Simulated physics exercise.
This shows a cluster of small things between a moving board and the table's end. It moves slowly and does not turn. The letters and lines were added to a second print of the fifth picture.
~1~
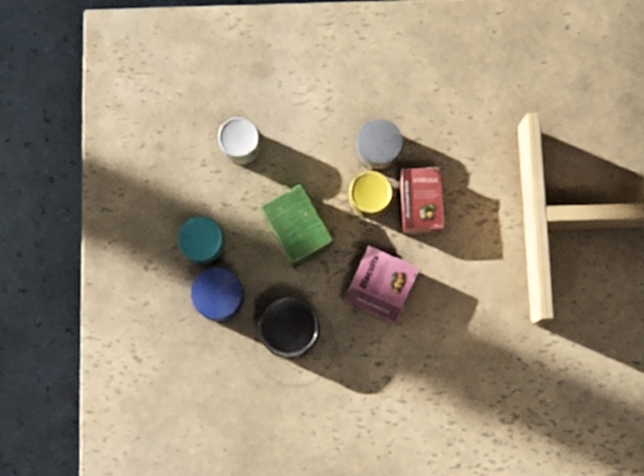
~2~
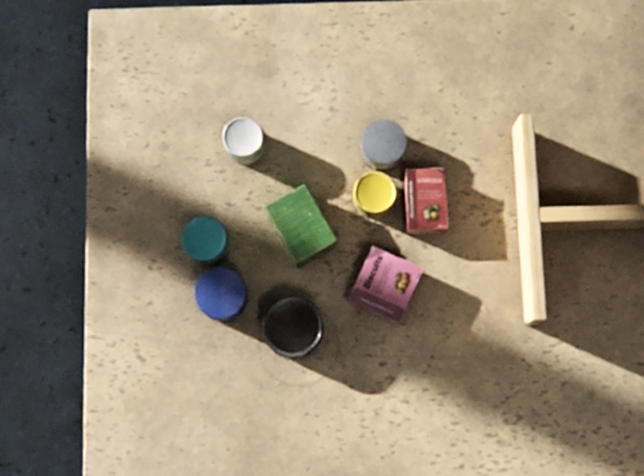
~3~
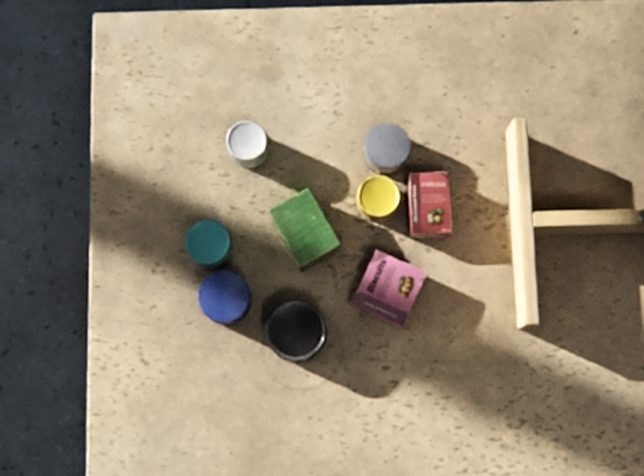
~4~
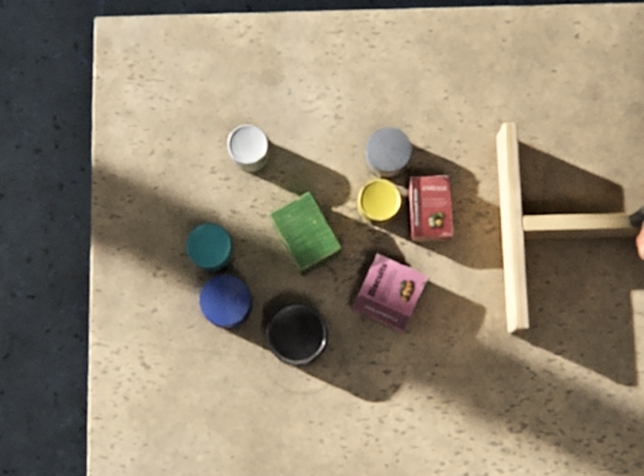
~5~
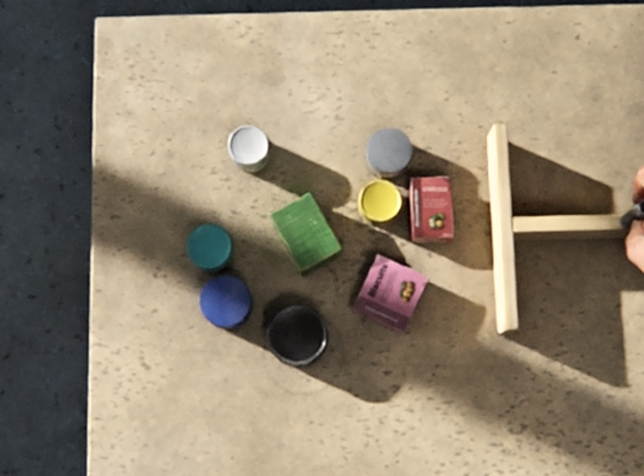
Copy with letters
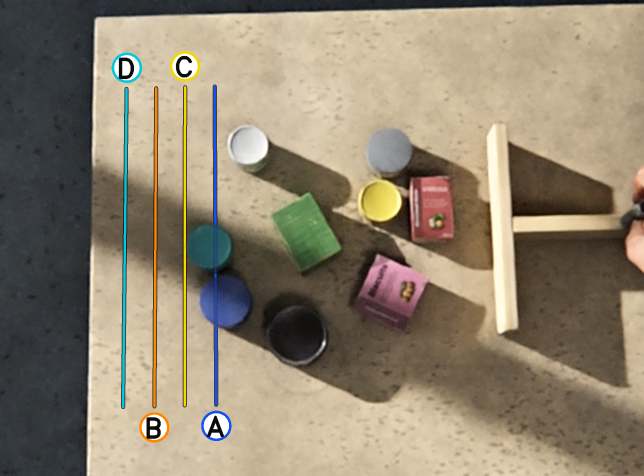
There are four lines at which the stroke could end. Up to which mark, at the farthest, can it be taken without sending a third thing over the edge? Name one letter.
No farther than C.
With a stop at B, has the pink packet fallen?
No.
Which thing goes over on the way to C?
The turquoise tub.
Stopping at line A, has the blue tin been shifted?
Yes.
On the marked copy, A at (215, 241); B at (155, 243); C at (185, 242); D at (125, 243).
Following C. Soon after the start, board (391, 228); grey pot (357, 154); pink packet (357, 307).
Later, board (274, 231); turquoise tub (154, 263); black tub (187, 356).
In the end, board (185, 233); turquoise tub over the edge; blue tin (100, 315); one fallen.
As for the rest, A is within the limit but short; B drops four; D drops four.
